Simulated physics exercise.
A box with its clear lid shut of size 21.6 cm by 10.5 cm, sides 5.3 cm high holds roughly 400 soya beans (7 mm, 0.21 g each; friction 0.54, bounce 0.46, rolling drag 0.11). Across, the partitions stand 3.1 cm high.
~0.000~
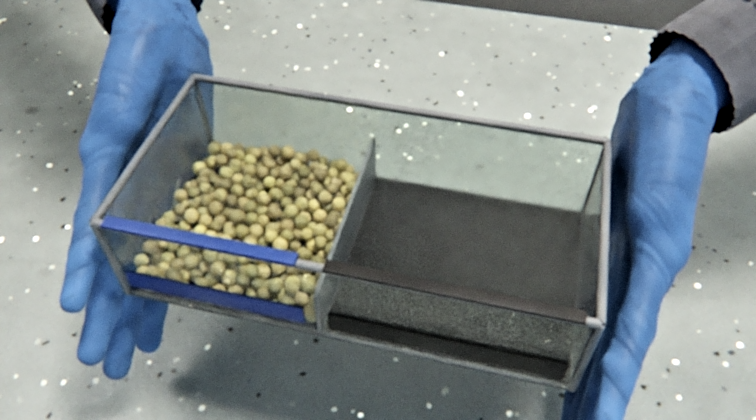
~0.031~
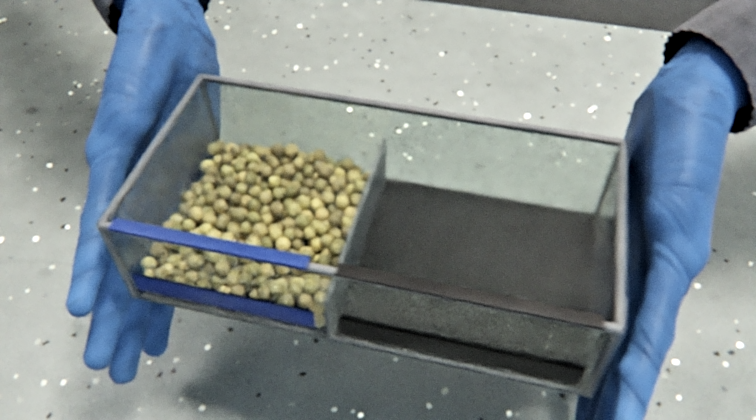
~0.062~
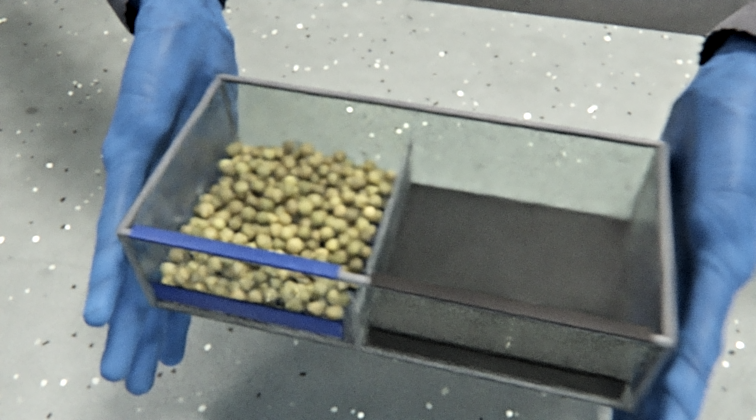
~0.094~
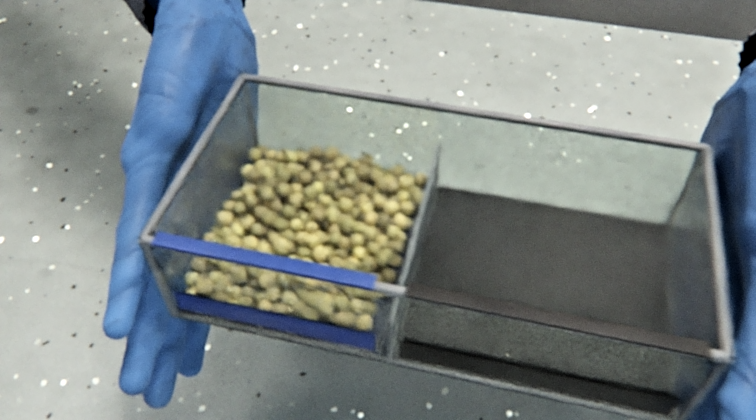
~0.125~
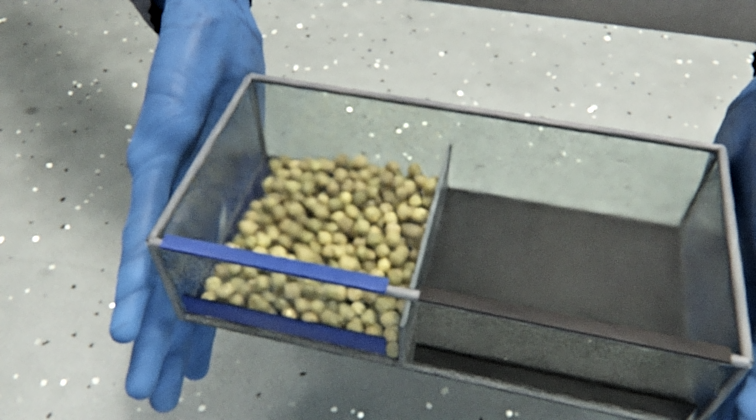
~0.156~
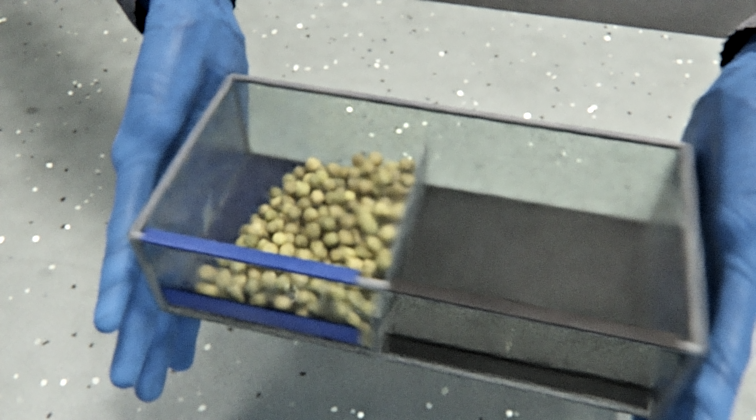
Above a pale speckled floor, two blue-gloved hands slid a clear, divided box of soya beans to the right, then started back left as the beans shifted toward the divider, baring some blue floor beneath.
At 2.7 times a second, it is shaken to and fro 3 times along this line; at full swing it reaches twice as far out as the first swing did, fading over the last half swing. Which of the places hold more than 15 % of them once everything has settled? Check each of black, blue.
More than 15 %? Black: Yes; blue: Yes.
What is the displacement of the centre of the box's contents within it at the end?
Around 7.0 centimetres.
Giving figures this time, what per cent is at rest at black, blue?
Black 55 %, blue 45 %.
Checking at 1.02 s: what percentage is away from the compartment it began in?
Share outside original compartment at stated time: Approx. 55 %.
Then, at 0.49 s, tilt 0 degrees; black 15 %, blue 85 %; middle of all pieces near (457, 273).
After 0.77 s, tilt 0 degrees; black 40 %, blue 60 %; middle of all pieces near (337, 214).
Then, at 1.02 s, tilt 0 degrees; black 55 %, blue 45 %; middle of all pieces near (280, 220).
Then, at 1.26 s, tilt 0 degrees; black 55 %, blue 45 %; middle of all pieces near (383, 250).
In the end, at 1.7 s, black 55 %, blue 45 %.
